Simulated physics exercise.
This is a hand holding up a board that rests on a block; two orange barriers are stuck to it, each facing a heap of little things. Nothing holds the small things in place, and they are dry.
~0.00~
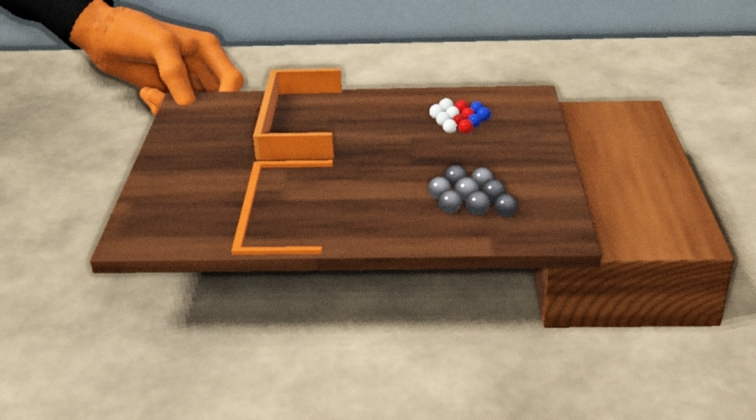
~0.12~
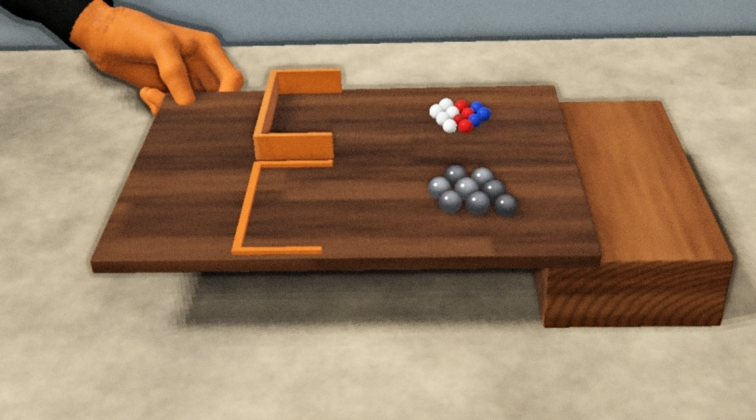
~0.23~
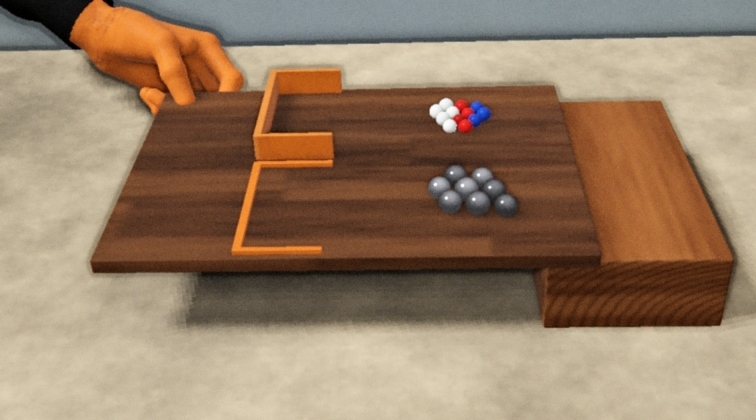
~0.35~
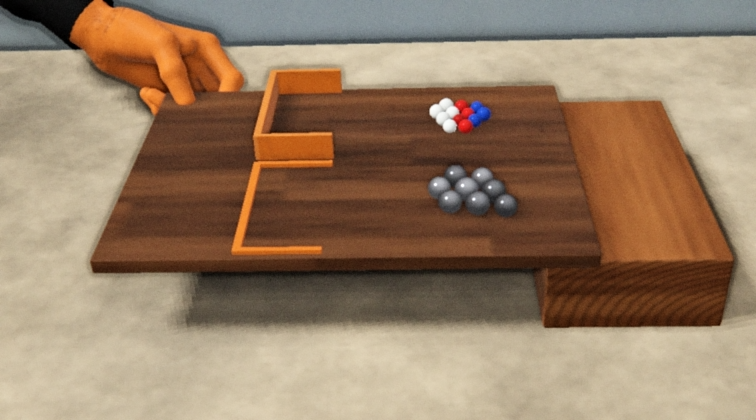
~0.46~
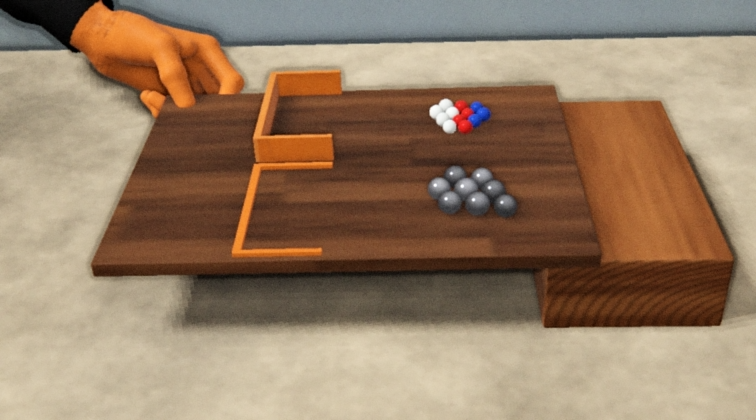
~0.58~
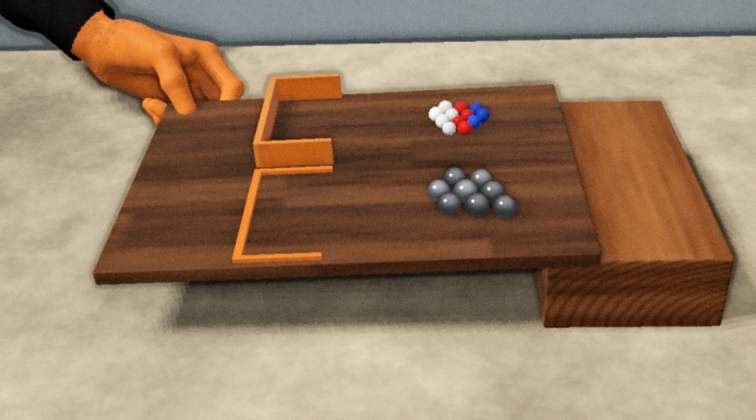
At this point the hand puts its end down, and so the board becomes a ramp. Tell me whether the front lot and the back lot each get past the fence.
Front lot: Unrestrained; back lot: Restrained.
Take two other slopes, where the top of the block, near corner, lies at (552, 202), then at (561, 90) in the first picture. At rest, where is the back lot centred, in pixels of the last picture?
Centre at rest: First case roughly (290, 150), second case roughly (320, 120).
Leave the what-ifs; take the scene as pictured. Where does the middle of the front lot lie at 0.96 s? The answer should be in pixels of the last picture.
I'd mark it somewhere close to (426, 206).
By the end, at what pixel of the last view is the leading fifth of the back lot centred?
Roughly at (282, 166) in the last picture.
After 0.96 s, board sloping at 9°; front lot on its way down; back lot on its way down.
After 1.28 s, board resting at 11°; front lot near a quarter past its bar; back lot has reached its bar.
After 1.56 s, board resting at 11°; front lot the whole lot past its bar; back lot has reached its bar.
In the end (2.7 s), board resting at 11°; front lot the whole lot past its bar; back lot gathered behind its bar.
